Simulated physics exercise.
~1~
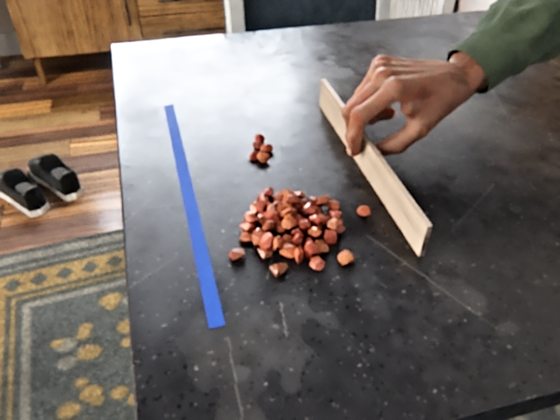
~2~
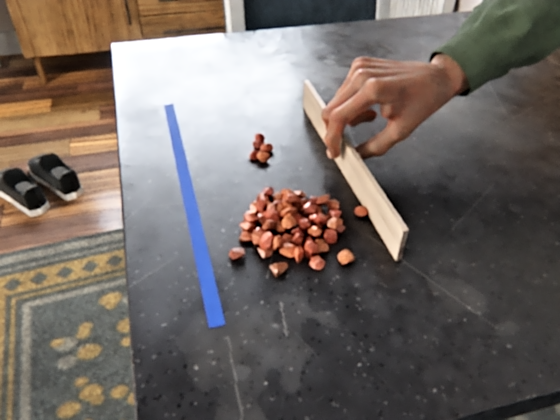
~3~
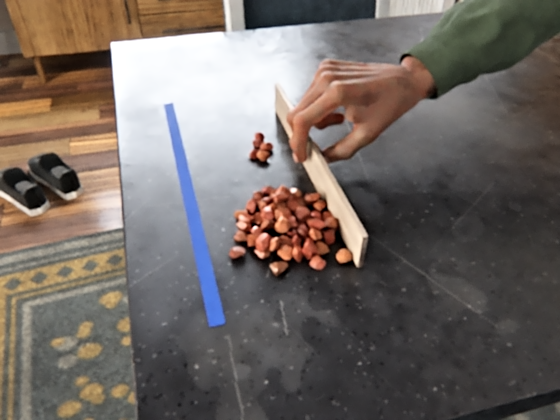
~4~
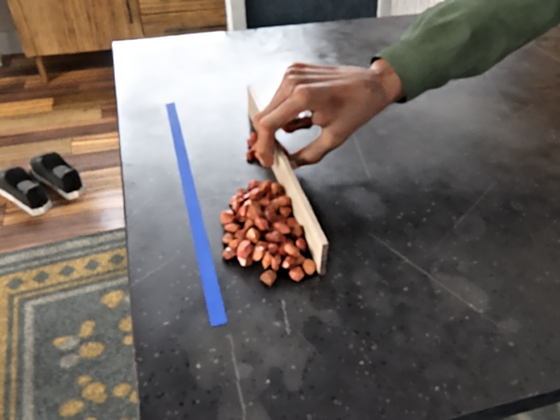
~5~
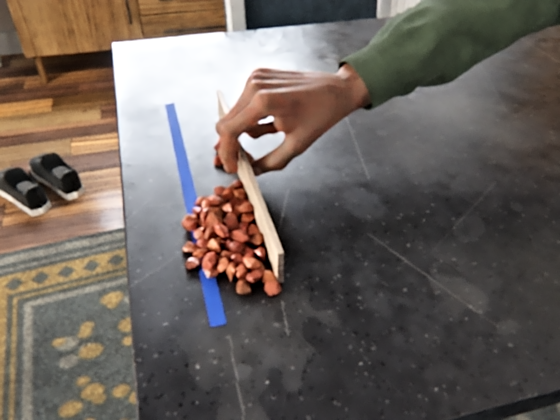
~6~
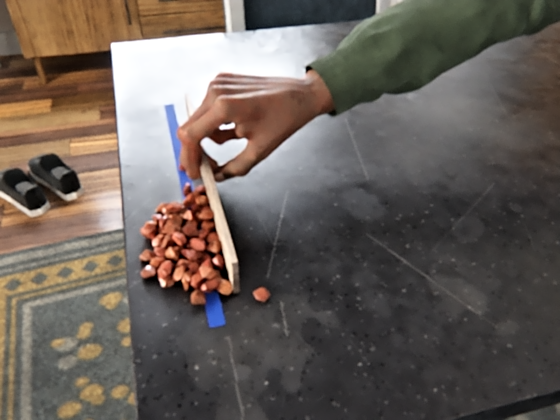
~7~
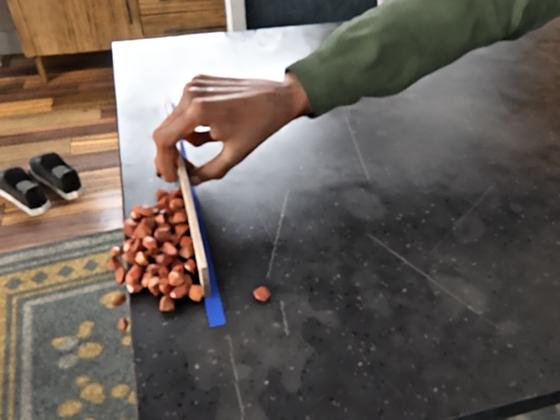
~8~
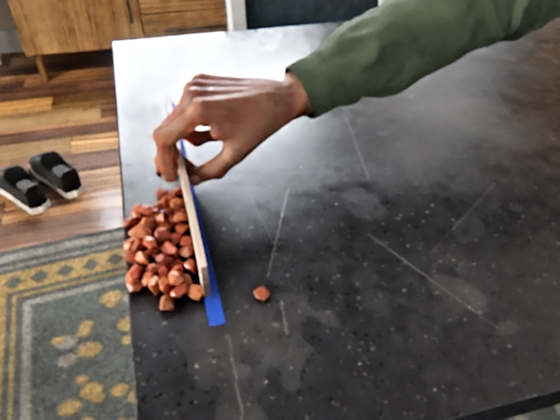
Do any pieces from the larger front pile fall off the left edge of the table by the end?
Yes, a few pieces from the front pile drop over the left edge. Most of that pile stays on the table, bunched between the edge and the wooden strip.
